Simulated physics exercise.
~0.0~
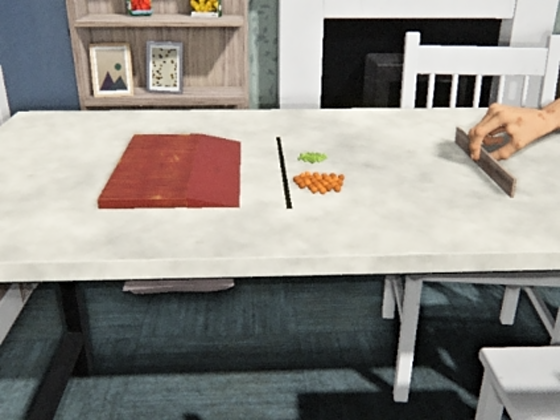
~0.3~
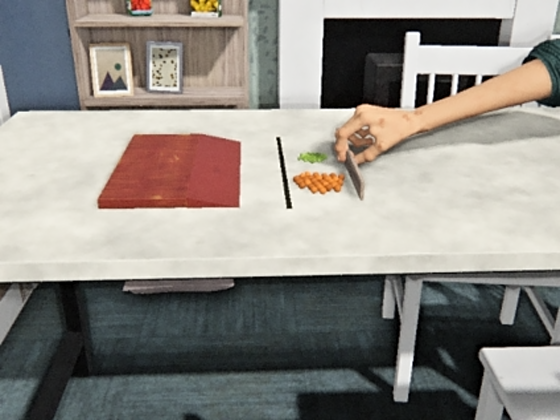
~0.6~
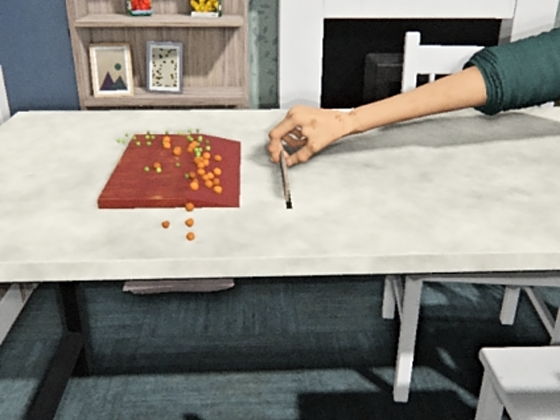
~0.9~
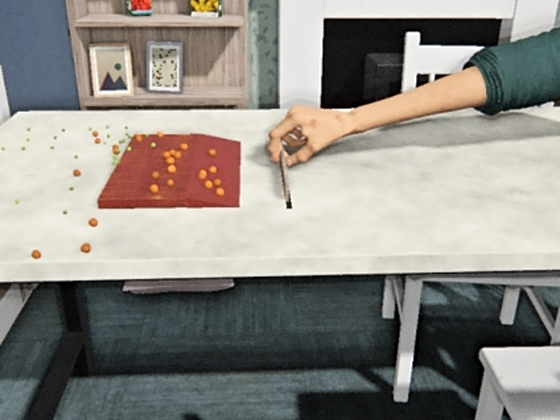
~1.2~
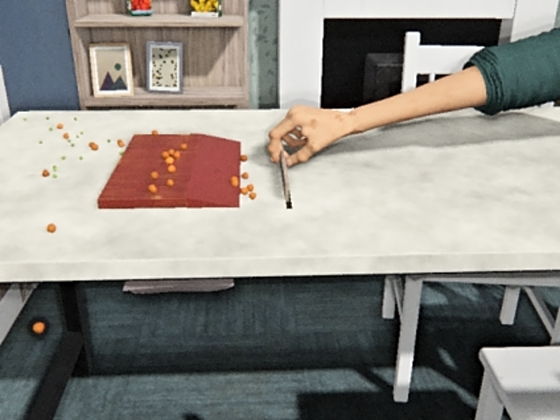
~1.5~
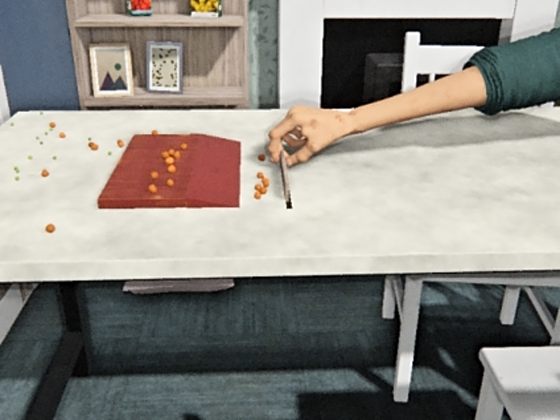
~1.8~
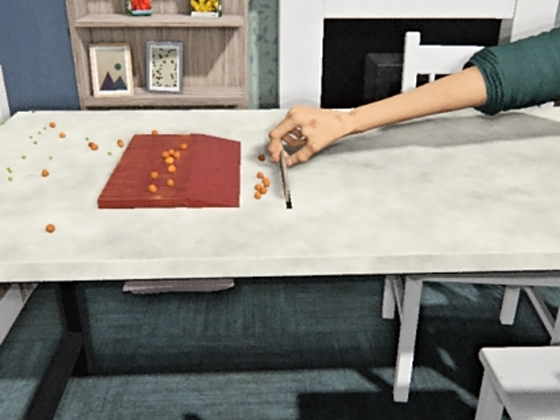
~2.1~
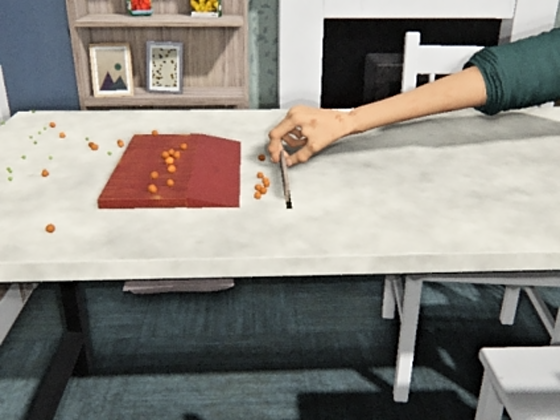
On a pale tabletop, a hand swept a strip of wood left into small green and orange bits and stopped at the black tape, flinging them at a red sloping slab; the green ones scattered beyond it, while orange ones ended up on both sides and on top.
